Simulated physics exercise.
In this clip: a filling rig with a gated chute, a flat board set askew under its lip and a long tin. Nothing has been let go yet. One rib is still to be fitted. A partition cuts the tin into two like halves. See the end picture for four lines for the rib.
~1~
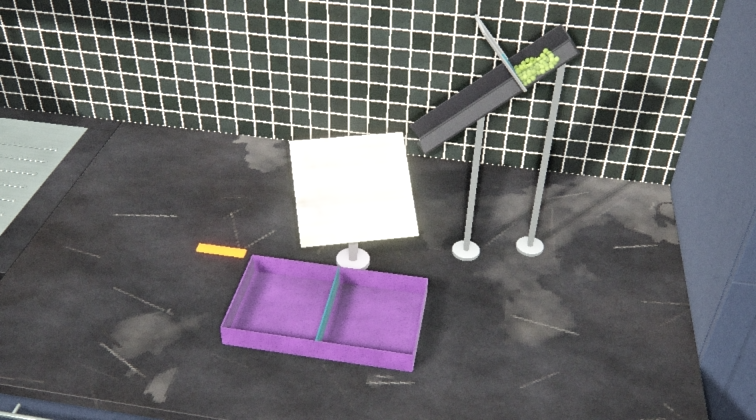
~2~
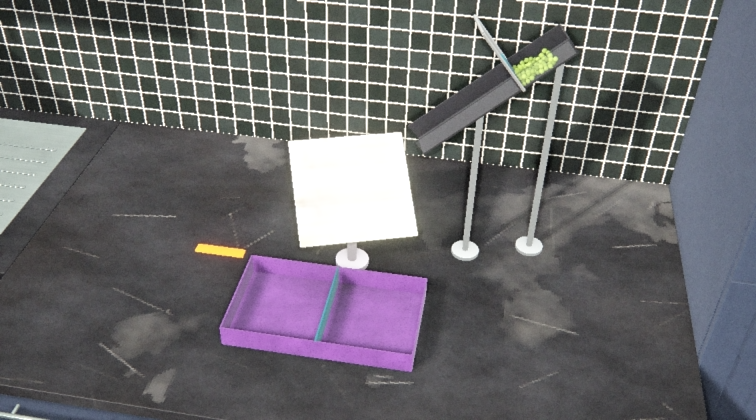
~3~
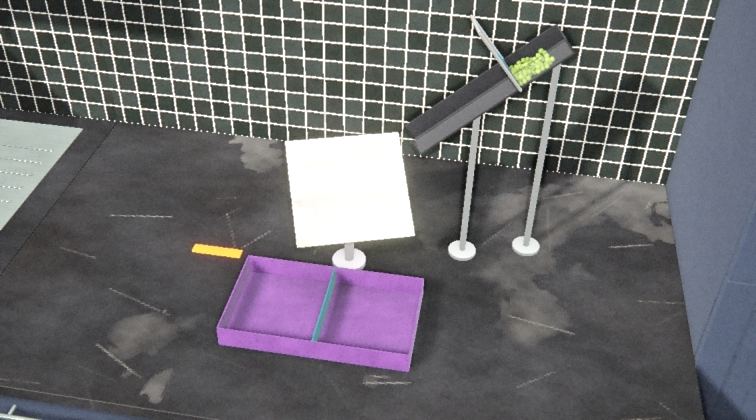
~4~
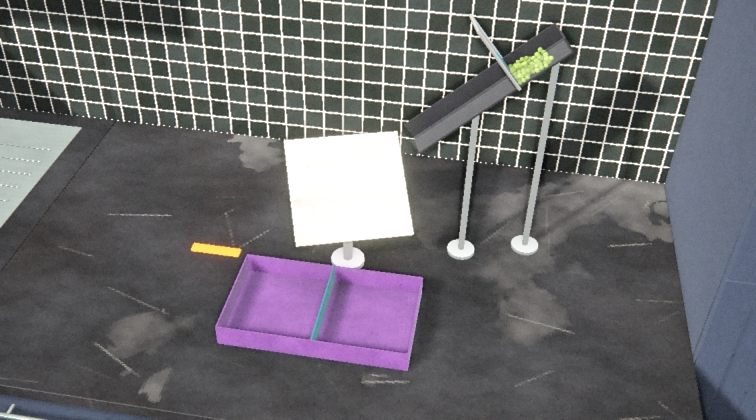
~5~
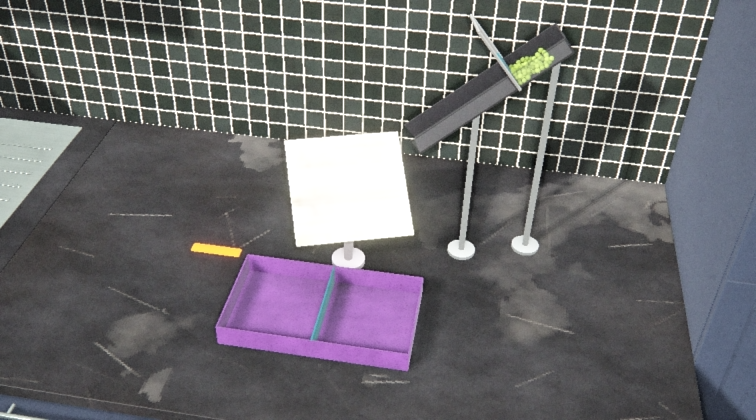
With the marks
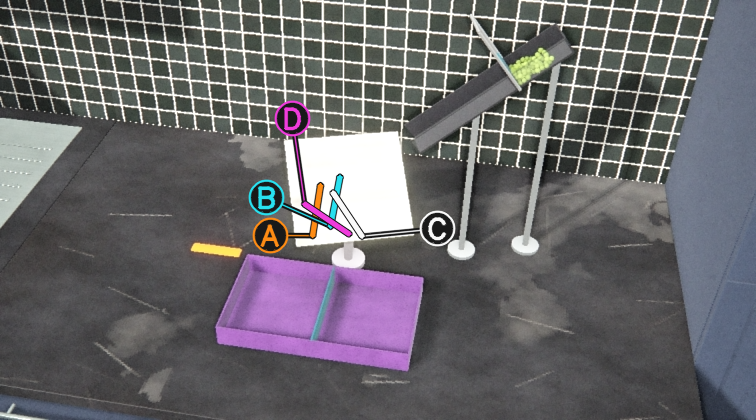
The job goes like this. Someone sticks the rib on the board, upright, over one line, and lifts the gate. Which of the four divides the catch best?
Line A does it best.
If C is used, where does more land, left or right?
More lands on the right.
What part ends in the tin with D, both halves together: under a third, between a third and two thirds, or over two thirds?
Over two thirds.
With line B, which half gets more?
The right half.
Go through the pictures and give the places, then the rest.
The first picture shows load behind the gate (531, 70), dried peas; lip of the chute (422, 146), sloping fairly steeply.
The second picture shows middle of the board (352, 188), tilted fairly steeply; middle of its low edge (360, 241); of its high edge (346, 137).
The third picture shows front corners of the tin (217, 328) and (409, 355); front end of its middle wall (312, 342); gate still shut (503, 64).
The fourth picture shows middle of the load (526, 69); lip (417, 145).
The fifth picture shows middle of the load (526, 69); lip (417, 145).
On the marked copy, line A from (320, 185) to (312, 235); line B from (339, 177) to (330, 226); line C from (333, 192) to (362, 236); line D from (304, 204) to (348, 233).
With A, of what is caught, roughly half in the left half, roughly half in the right.
With B, of what is caught, about a tenth in the left half, the larger part in the right.
With C, of what is caught, just a few in the left half, almost all in the right.
With D, of what is caught, about a tenth in the left half, almost all in the right.
